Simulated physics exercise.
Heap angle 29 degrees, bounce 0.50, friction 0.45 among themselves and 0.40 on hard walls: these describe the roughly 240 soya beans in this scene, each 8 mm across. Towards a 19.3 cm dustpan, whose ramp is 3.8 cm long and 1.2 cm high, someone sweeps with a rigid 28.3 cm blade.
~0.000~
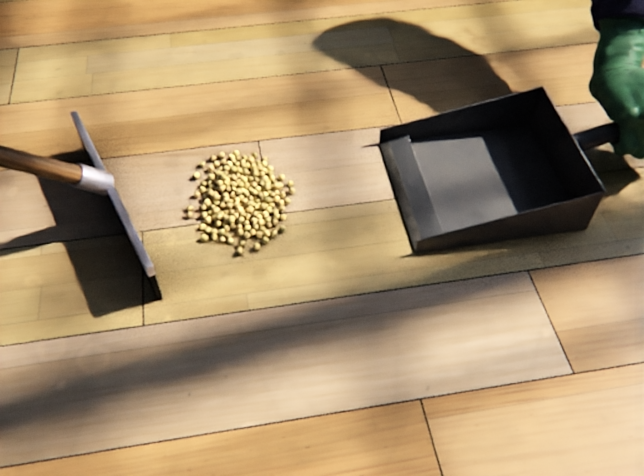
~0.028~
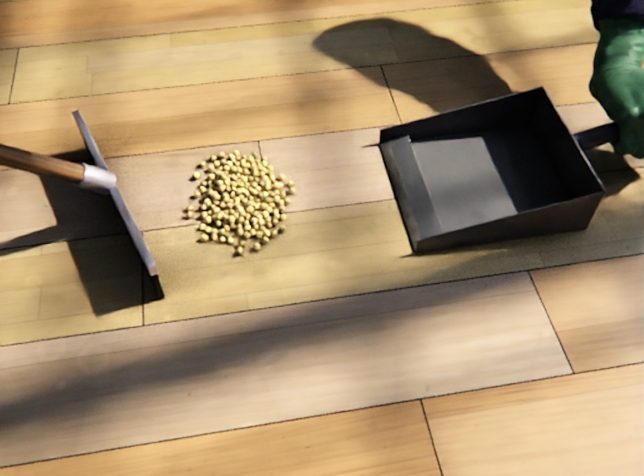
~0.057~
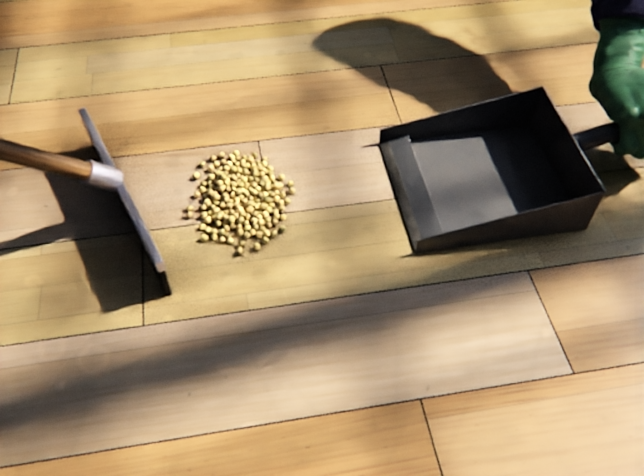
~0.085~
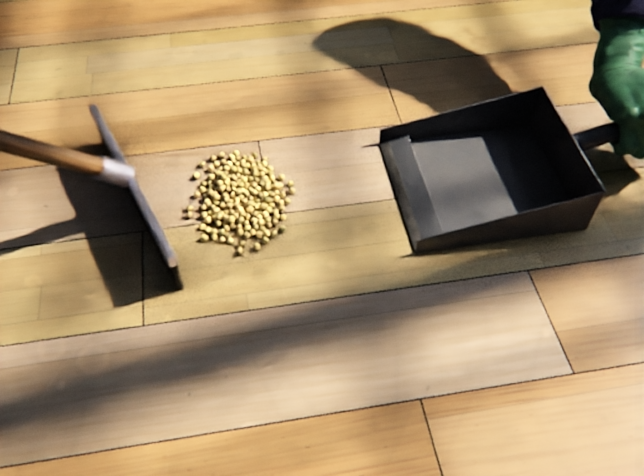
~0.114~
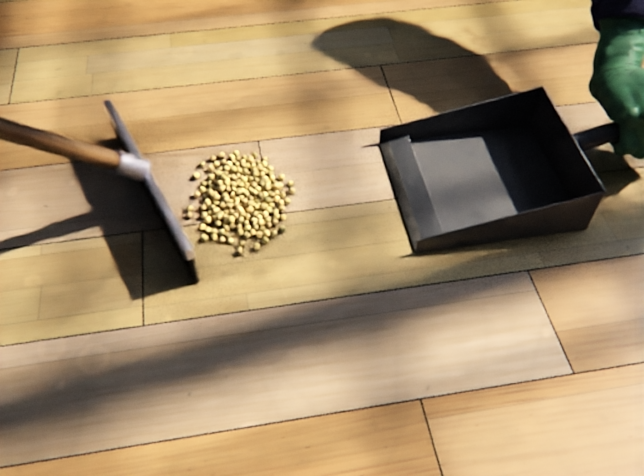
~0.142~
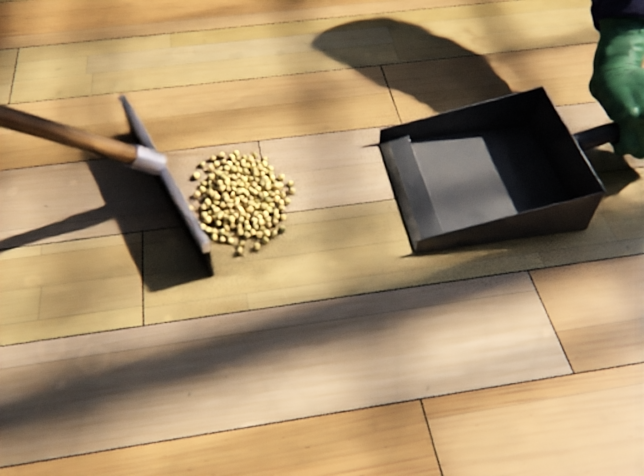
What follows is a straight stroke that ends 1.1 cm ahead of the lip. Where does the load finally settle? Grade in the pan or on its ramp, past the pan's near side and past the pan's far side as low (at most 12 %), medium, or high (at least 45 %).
Pan - medium; near side - low; far side - high.
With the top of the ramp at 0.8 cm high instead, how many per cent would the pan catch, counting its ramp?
That change would give about 15 per cent.
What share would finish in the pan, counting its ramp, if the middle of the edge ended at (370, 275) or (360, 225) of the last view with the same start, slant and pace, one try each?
Close to 0 and 0 in a hundred, in that order.
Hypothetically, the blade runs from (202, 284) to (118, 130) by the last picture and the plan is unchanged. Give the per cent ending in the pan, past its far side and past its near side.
Split: Pan = 0, far = 15, near = 5.
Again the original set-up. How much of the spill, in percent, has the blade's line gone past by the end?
5 %.
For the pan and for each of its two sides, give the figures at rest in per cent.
In per cent: Pan 15; near side 0; far side 50.
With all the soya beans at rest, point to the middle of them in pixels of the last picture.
Roughly pixel (384, 137).
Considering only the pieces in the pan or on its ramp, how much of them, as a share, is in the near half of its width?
Roughly 10 per cent.
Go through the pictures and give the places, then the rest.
Blade from (150, 270) to (76, 120), moved 0.0 cm, 0 of the pieces shifted so far; middle of the pieces at (243, 197); pan at (491, 182), in the first frame.
Blade from (152, 269) to (78, 119), moved 0.3 cm, 0 of the pieces shifted so far; middle of the pieces at (243, 197), in the second frame.
Blade from (160, 266) to (85, 117), moved 1.2 cm, 0 of the pieces shifted so far; middle of the pieces at (243, 197), in the third frame.
Blade from (172, 261) to (95, 114), moved 2.6 cm, 0 of the pieces shifted so far; middle of the pieces at (243, 197), in the fourth frame.
Blade from (189, 254) to (110, 109), moved 4.5 cm, 0 of the pieces shifted so far; middle of the pieces at (243, 197), in the fifth frame.
Blade from (205, 246) to (124, 104), moved 6.5 cm, 0 of the pieces shifted so far; middle of the pieces at (243, 197); pan at (491, 182). The blade's pace is about 0.71 m/s, heading 20 degrees away from the viewer's side, in the sixth frame.
Then, at 0.32 s, middle of the blade 17 cm from the lip; 0 % over the lip, far side 20 %, near side 0 %.
Then, at 0.44 s, middle of the blade 9 cm from the lip; 0 % over the lip, far side 40 %, near side 0 %.
After 0.69 s, middle of the blade 6 cm from the lip; 15 % over the lip, far side 50 %, near side 0 %.
In the end, at 1.5 s, pan 15 %, near side 0 %, far side 50 %, in front of the lip or behind the blade 30 %.
